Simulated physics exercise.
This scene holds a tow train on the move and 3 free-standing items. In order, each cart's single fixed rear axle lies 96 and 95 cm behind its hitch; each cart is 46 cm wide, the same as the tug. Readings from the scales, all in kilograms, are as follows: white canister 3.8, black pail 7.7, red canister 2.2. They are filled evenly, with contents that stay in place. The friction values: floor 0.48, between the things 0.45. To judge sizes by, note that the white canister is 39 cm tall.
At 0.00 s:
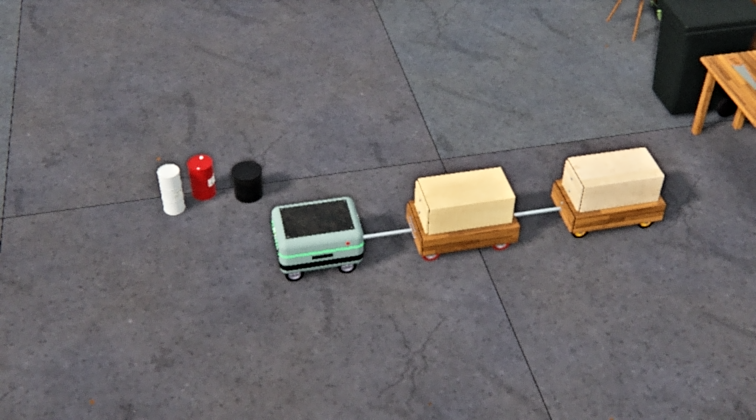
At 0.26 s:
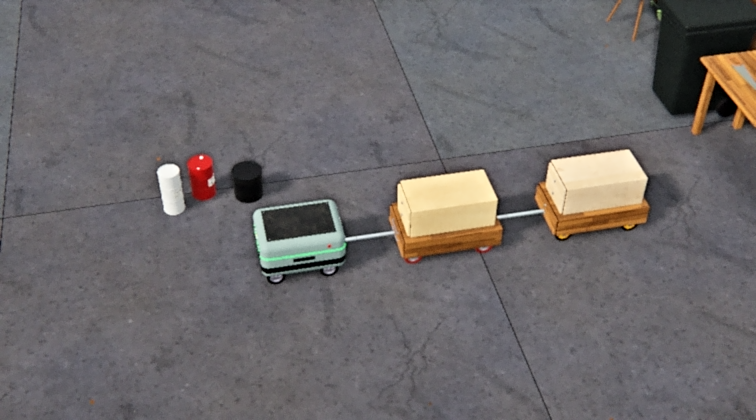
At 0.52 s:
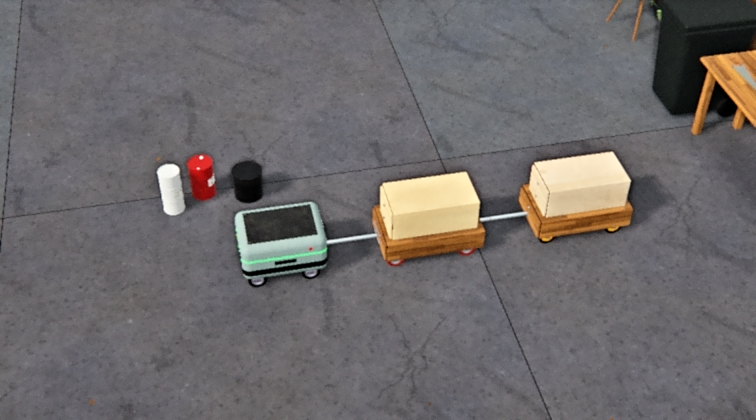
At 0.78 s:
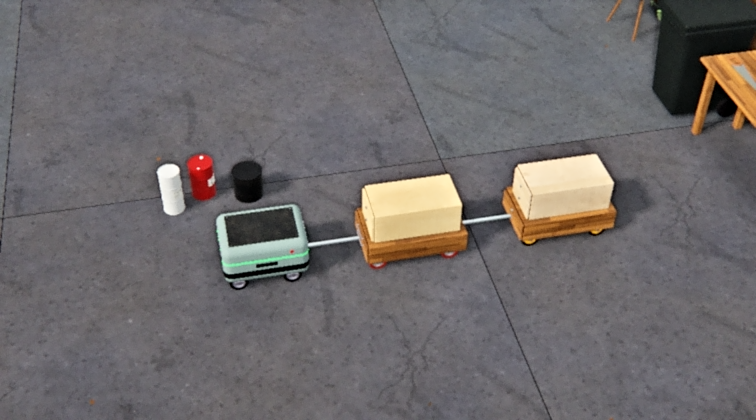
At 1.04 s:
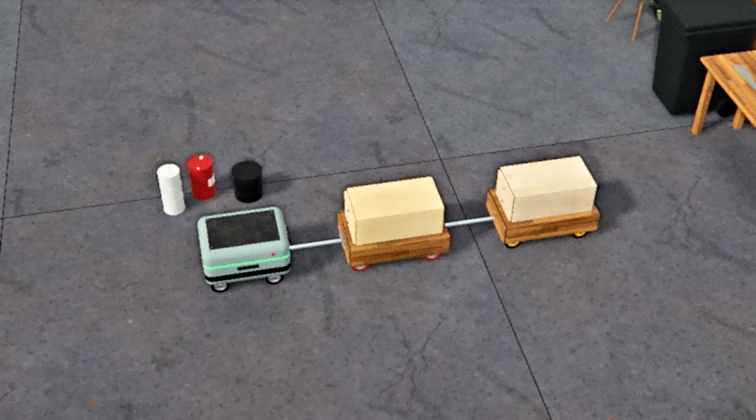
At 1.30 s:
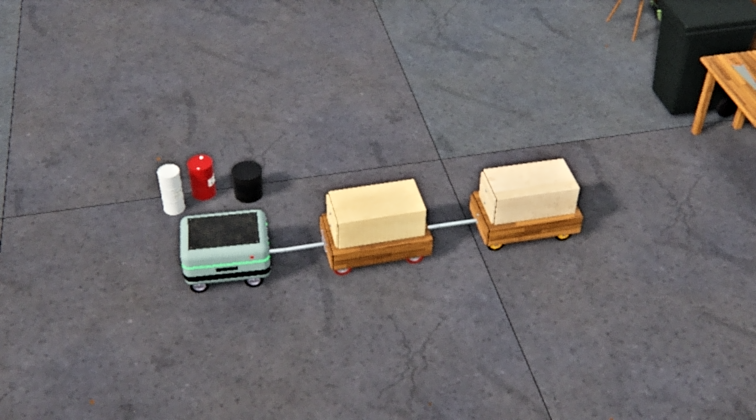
The clip opens on a pale green tug linked to two wooden carts, each carrying a cream block, beside a white canister, a red canister and a black pail on a grey floor. The tug rolls steadily left, drawing both carts behind it, and passes in front of the unmoving items, ending nearer the left side.
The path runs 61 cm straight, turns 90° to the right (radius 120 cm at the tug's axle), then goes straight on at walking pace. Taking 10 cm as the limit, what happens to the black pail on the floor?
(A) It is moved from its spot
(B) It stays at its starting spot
B, it stays at its starting spot.
After 4.60 s, tug 244 cm along; white canister moved 5 cm.
After 7.80 s, tug 413 cm along; white canister moved 54 cm; red canister moved 16 cm.
In the end (10.8 s), not toppled but over 10 cm from the start, white canister and red canister; black pail under 10 cm from the start. At the end, from the last picture's camera, black pail near (248, 182).
